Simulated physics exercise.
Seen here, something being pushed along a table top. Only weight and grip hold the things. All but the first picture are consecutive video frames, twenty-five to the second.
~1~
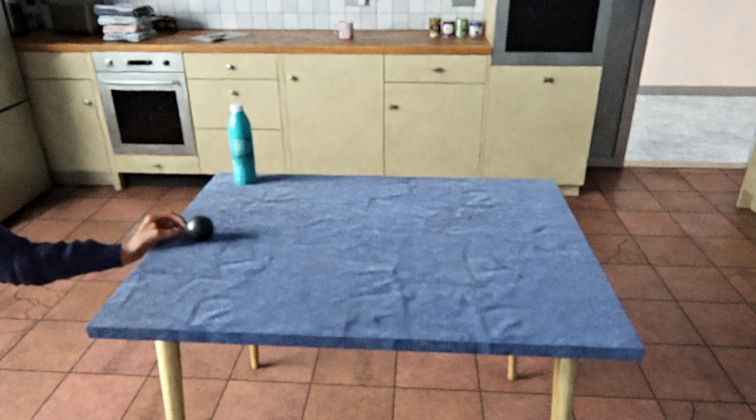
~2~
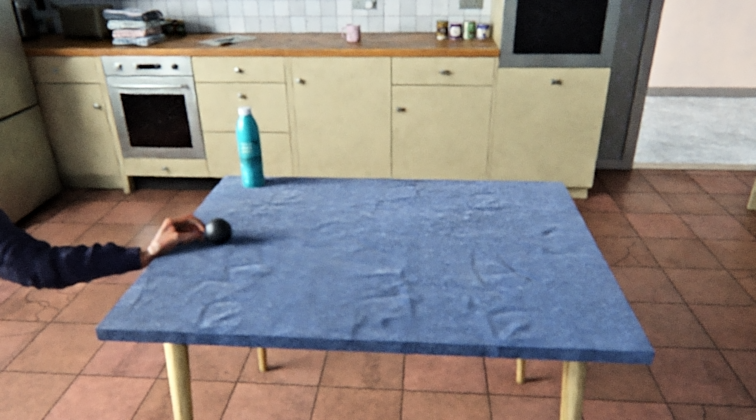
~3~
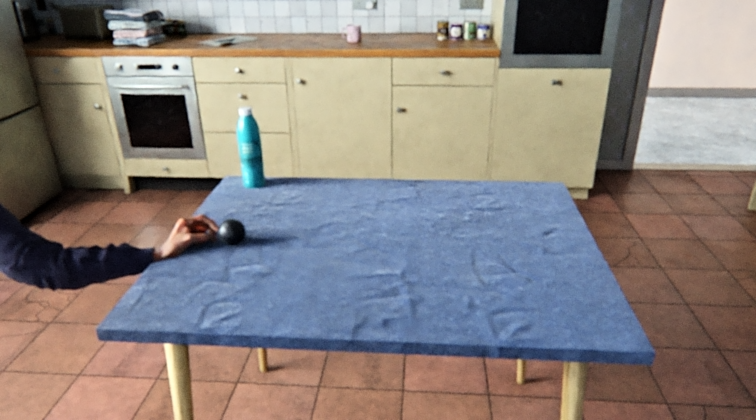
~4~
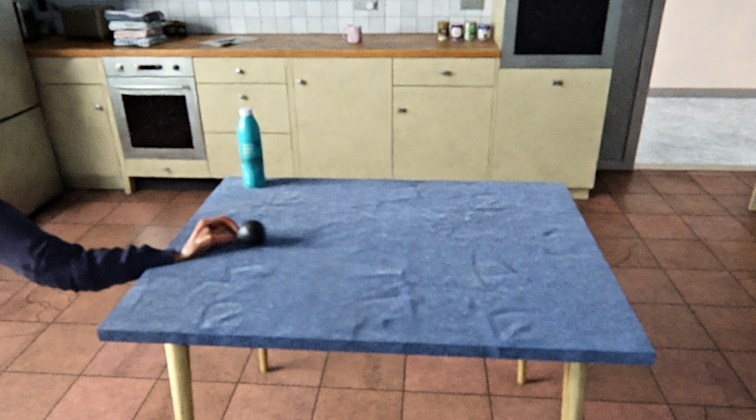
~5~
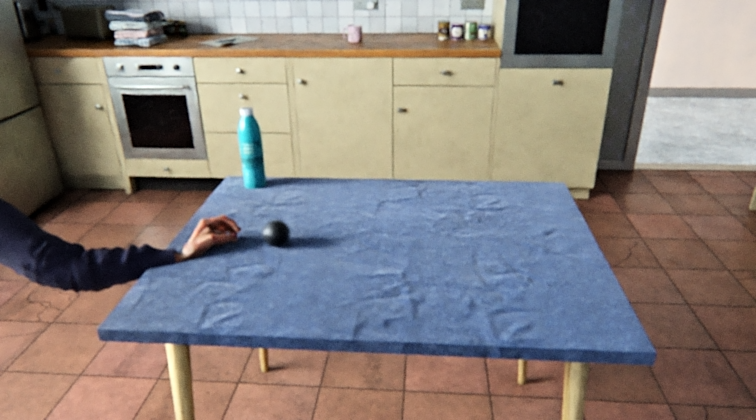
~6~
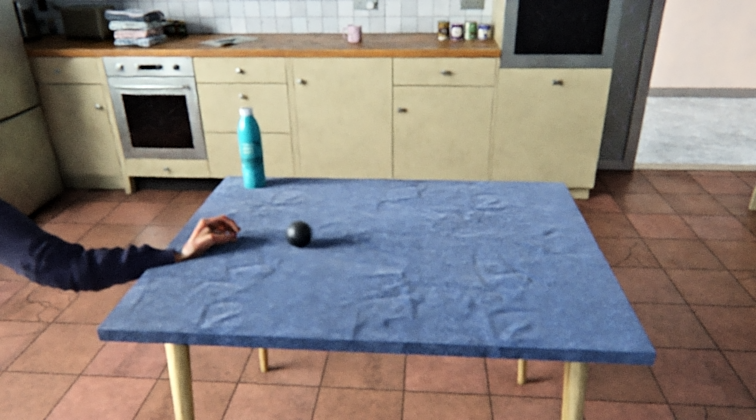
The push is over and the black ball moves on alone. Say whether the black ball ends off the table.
The black ball falls off the table.
Then, 0.20 s after the last picture, black ball rolled well along near (413, 237).
Then, 0.50 s after the last picture, black ball rolled well along near (577, 241).
Then, 0.70 s after the last picture, black ball now off the table.
Then, 1.00 s after the last picture, things are still on the move.
By the end, off the table, black ball.
